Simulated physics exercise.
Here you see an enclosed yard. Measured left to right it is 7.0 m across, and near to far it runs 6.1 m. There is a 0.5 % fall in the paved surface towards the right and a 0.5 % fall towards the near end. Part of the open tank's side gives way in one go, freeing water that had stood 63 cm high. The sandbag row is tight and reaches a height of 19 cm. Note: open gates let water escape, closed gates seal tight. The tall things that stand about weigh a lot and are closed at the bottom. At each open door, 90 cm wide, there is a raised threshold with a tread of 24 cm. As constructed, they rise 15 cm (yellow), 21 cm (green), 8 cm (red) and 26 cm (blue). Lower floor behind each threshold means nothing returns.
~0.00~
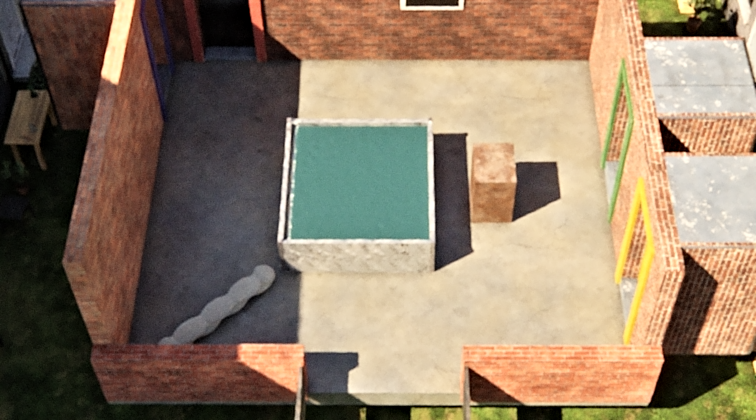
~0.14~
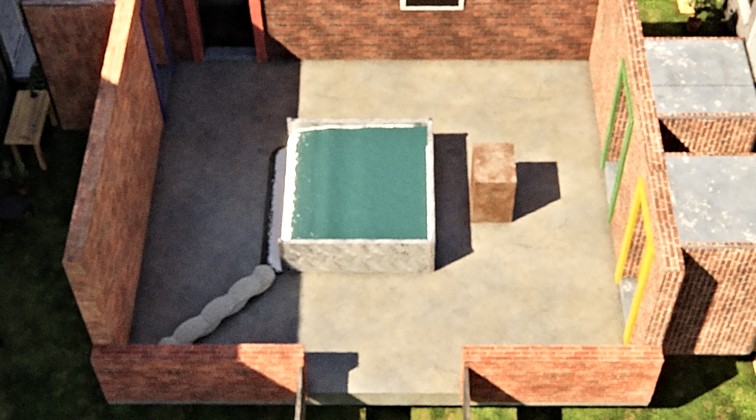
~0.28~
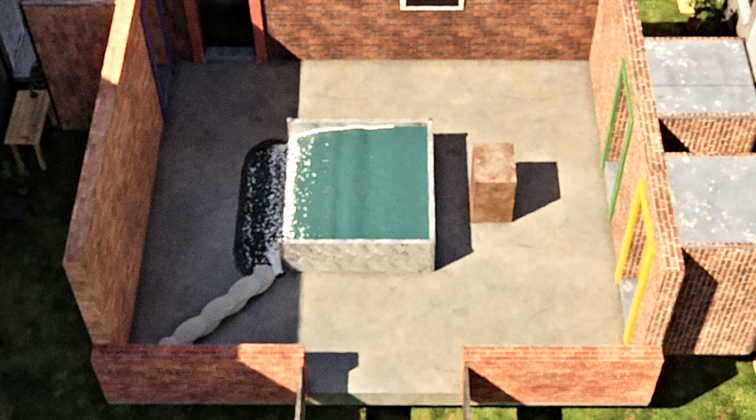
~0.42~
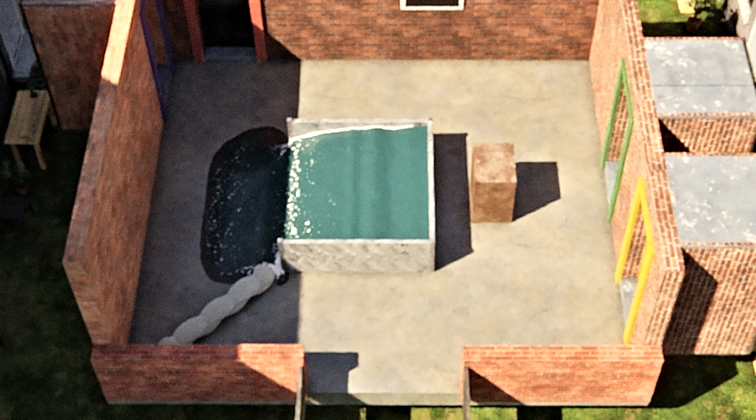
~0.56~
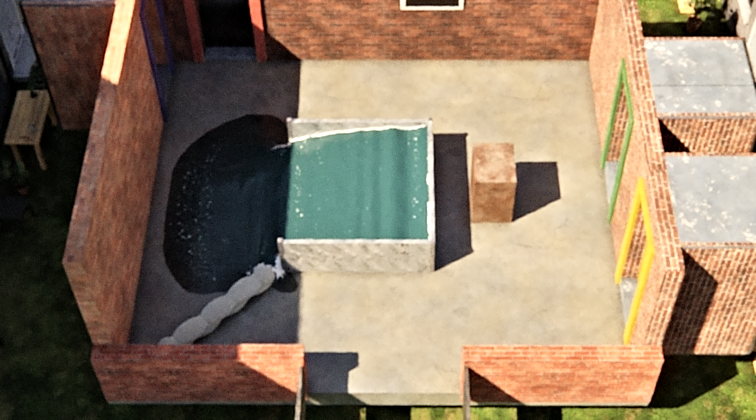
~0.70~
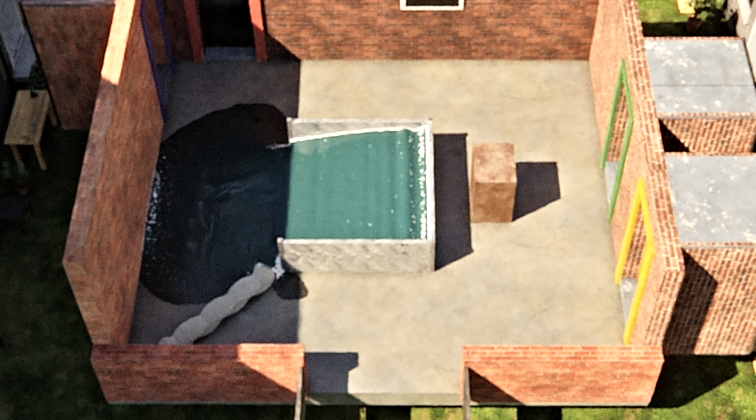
Open tank in a brick-walled yard losing its left side, water pouring out and spreading in a dark pool across the paving.
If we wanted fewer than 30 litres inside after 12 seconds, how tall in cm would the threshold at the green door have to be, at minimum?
It would need to be around 6 cm tall.
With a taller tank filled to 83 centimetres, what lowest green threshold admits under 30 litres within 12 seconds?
Step height: Approx. 10.5 cm.
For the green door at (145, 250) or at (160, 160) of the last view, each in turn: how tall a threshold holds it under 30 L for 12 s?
Minimums: About 31 cm and 27 cm.
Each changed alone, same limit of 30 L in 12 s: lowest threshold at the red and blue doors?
Roughly 21 cm for the red door and roughly 14.0 cm for the blue door.
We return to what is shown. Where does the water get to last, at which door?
Answer: Green.
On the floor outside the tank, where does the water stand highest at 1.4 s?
Near pixel (161, 220).
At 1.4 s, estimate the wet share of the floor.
Around 25 per cent of the free floor.
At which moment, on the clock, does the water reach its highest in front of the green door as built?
Crest at t of about 7.0 s.
After 1.4 s water covers 25 % of the floor, deepest (42 cm) near (161, 220); it has not reached the green door.
After 3.0 s water covers 40 % of the floor, deepest (43 cm) near (124, 376); it has not reached the green door.
After 12.0 s water covers 90 % of the floor, deepest (14 cm) near (126, 364); 8 cm at the green door, 0 litres in over its 21 cm threshold.
At the green door as built, the water arrived by 6.1 s and peaked near 12 cm at 6.8 s.
Run again over the same 12 s with other heights there, 38 litres in over 5.5 cm, 24 litres over 6.5 cm. The limit of 30 litres is kept from about 6 cm up.
